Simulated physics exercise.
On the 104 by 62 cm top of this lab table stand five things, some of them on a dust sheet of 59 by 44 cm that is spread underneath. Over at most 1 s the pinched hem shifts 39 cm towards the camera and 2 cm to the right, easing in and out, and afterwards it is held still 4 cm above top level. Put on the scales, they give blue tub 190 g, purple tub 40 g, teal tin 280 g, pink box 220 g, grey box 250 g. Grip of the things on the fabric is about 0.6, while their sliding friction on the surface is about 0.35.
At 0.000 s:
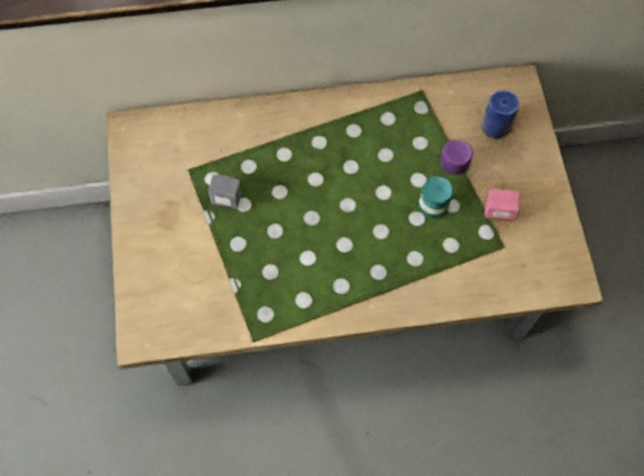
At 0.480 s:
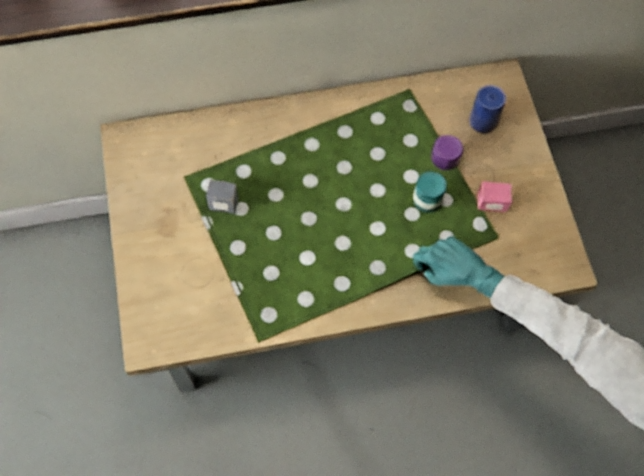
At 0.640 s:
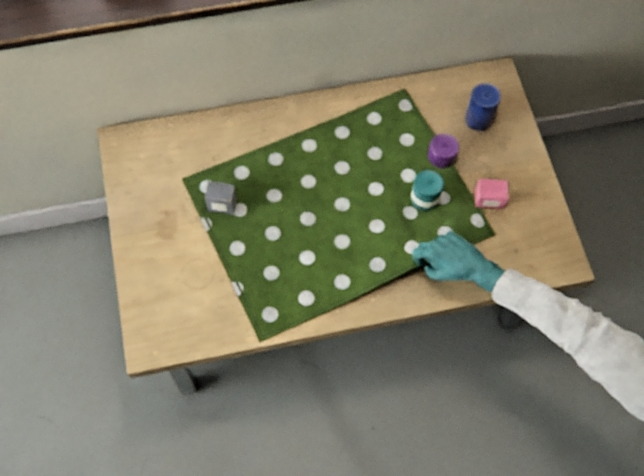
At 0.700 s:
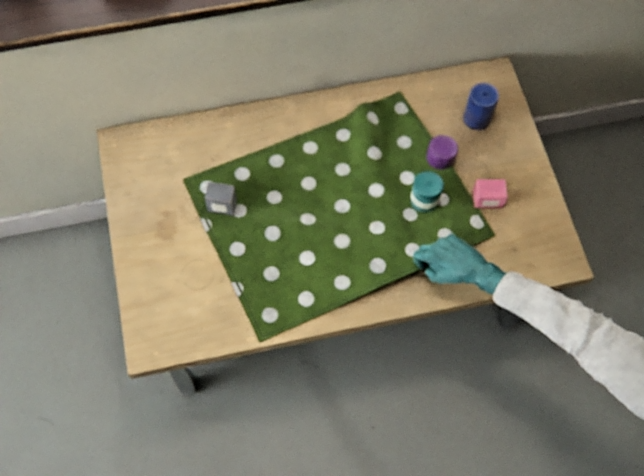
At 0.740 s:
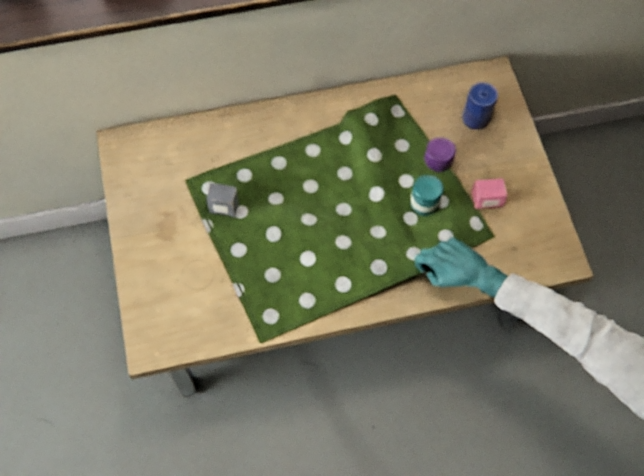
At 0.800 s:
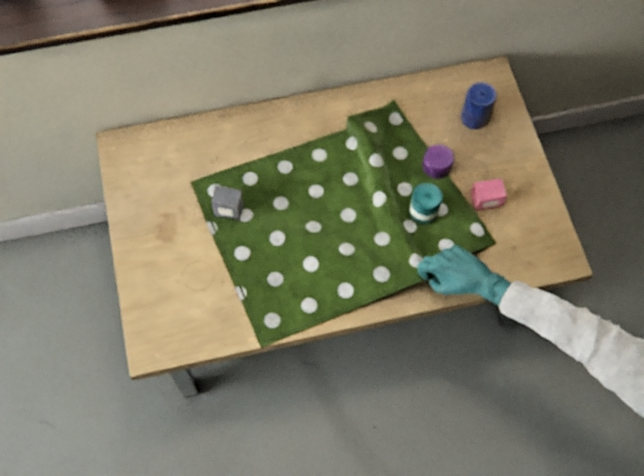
To begin with, a green dotted cloth lies on a wooden table beneath some small tubs and boxes. A teal-gloved hand reaches in from the right and pinches the near edge, then the cloth shifts slightly towards the camera and right, wrinkling into a fold while the purple tub moves slightly nearer.
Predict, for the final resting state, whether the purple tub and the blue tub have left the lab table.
The purple tub will come off. The blue tub will not come off.
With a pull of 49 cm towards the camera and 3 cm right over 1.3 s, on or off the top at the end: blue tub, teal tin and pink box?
So the blue tub does not fall, the teal tin comes down, and the pink box does not fall.
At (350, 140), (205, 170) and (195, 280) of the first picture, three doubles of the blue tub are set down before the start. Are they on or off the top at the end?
Still on top, still on top, still on top.
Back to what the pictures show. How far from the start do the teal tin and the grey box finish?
Result: Teal tin over the edge and grey box 30 cm.
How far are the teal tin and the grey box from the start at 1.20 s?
Teal tin: 25 cm; grey box: 20 cm.
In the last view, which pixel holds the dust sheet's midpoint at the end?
Roughly at (431, 336) in the last picture.
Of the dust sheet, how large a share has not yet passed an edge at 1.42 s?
I'd estimate close to 45 per cent.
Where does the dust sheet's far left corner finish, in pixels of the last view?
In the final picture it's somewhere around (302, 245).
At 1.0 s, 90 % of the dust sheet is still over the top; purple tub 12 cm off its start, teal tin 14 cm off its start, grey box 9 cm off its start.
At 1.2 s, 70 % of the dust sheet is still over the top; purple tub 23 cm off its start, teal tin 27 cm off its start, grey box 18 cm off its start.
At 1.4 s, 45 % of the dust sheet is still over the top; purple tub 41 cm off its start at (484, 306), teal tin over the edge, grey box 28 cm off its start at (318, 265).
At 1.6 s, 35 % of the dust sheet is still over the top; purple tub over the edge, teal tin over the edge, grey box 32 cm off its start.
At 3.2 s, 35 % of the dust sheet is still over the top; purple tub over the edge, blue tub 0 cm off its start at (482, 94), teal tin over the edge, grey box 32 cm off its start at (328, 277).
